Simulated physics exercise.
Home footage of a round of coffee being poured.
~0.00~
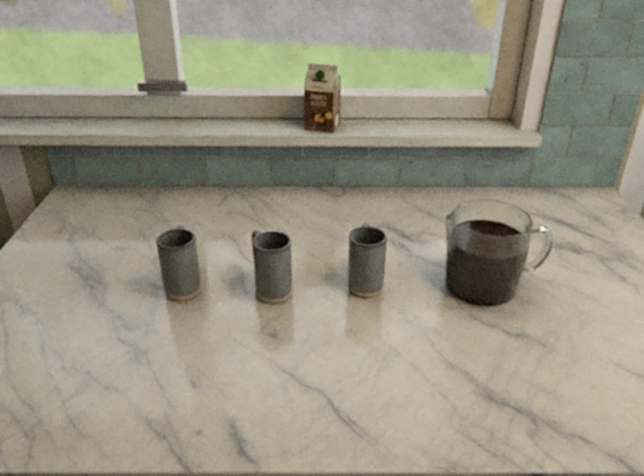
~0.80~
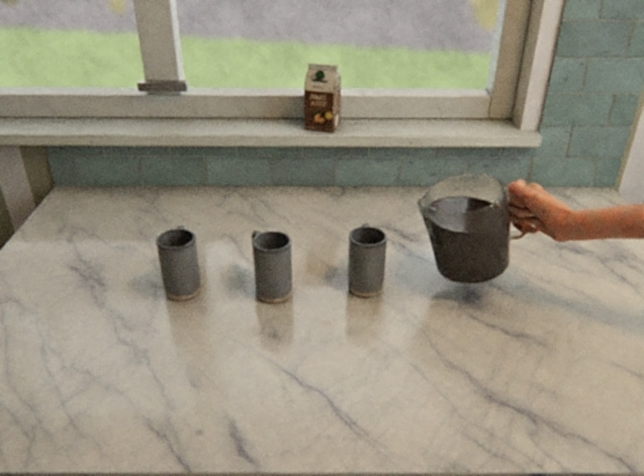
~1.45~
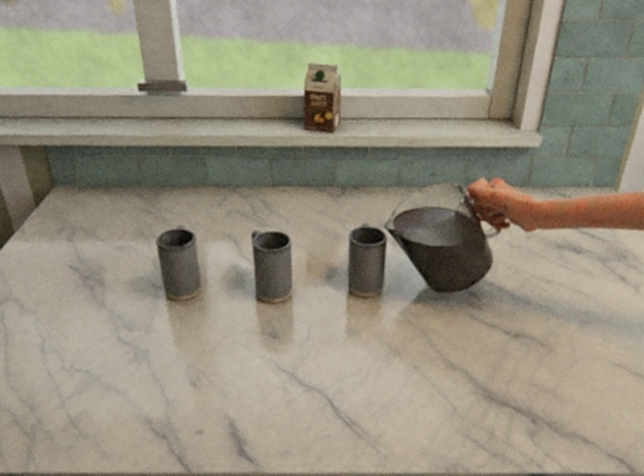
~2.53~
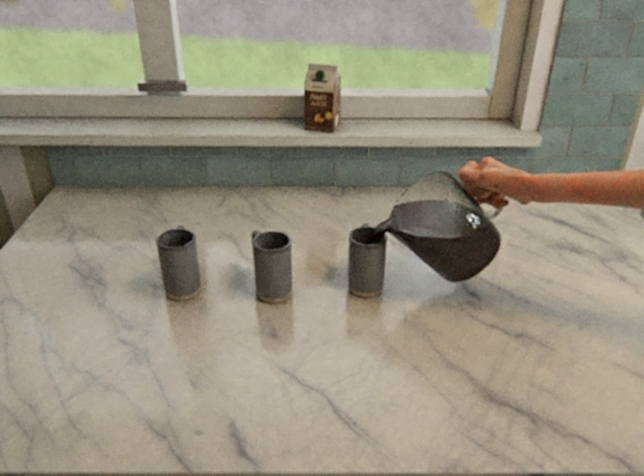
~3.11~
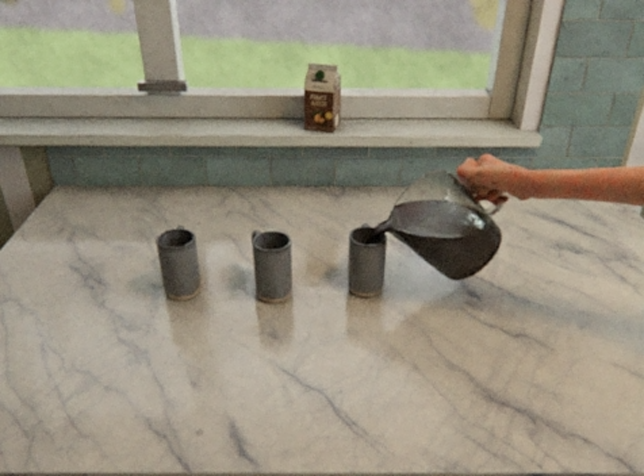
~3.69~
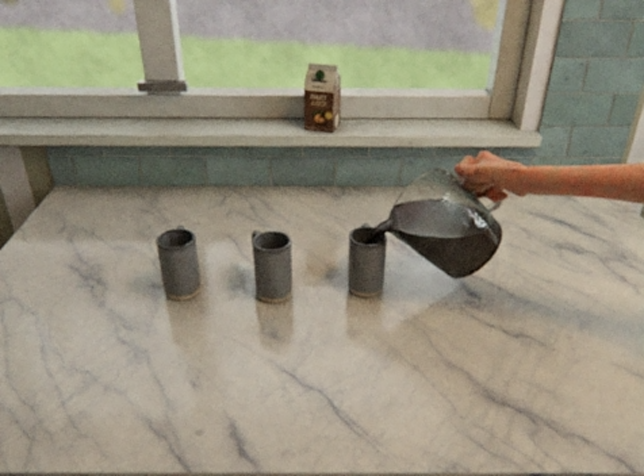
A bare forearm and hand enter from the right over a white, grey-veined marble counter, viewed from slightly above by a still camera. Three dark grey mugs stand in a row left of a clear glass jug of dark coffee, with a small brown carton on the windowsill behind. The hand lifts the jug by its handle, moves it left, tilts it and pours coffee into the rightmost mug.
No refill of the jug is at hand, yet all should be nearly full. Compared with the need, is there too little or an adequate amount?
There is an adequate amount.
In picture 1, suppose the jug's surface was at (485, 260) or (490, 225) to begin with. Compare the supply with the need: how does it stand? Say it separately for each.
Each in turn: Comes up shy, does the job.
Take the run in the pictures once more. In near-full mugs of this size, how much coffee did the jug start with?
About 5.0 servings.
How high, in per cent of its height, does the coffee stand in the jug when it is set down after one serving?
Roughly 55 per cent of its height.
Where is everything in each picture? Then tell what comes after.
Before the pour; jug (486, 251) about two thirds full; three mugs, the last at (179, 264), in the first frame.
The jug is on its way; jug about two thirds full, surface at (467, 215); the first is empty, in the second frame.
The coffee nears the lip; jug (442, 237) tipped 30° with all of its load; three mugs, the last at (179, 264), in the third frame.
Pouring; jug (445, 227) tipped 45° with nearly all of its load; the first is about a quarter full, in the fourth frame.
Pouring; jug (444, 225) tipped 45° with nearly all of its load; three mugs, the last at (179, 264), in the fifth frame.
Pouring; jug (445, 223) tipped 45° with nearly all of its load; the first is about half full, in the sixth frame.
After 4.3 s, the first is about three quarters full.
After 9.4 s, the first is done and the jug has about three quarters of its load.
After 19.5 s, all three are full and about a third of the coffee is over.
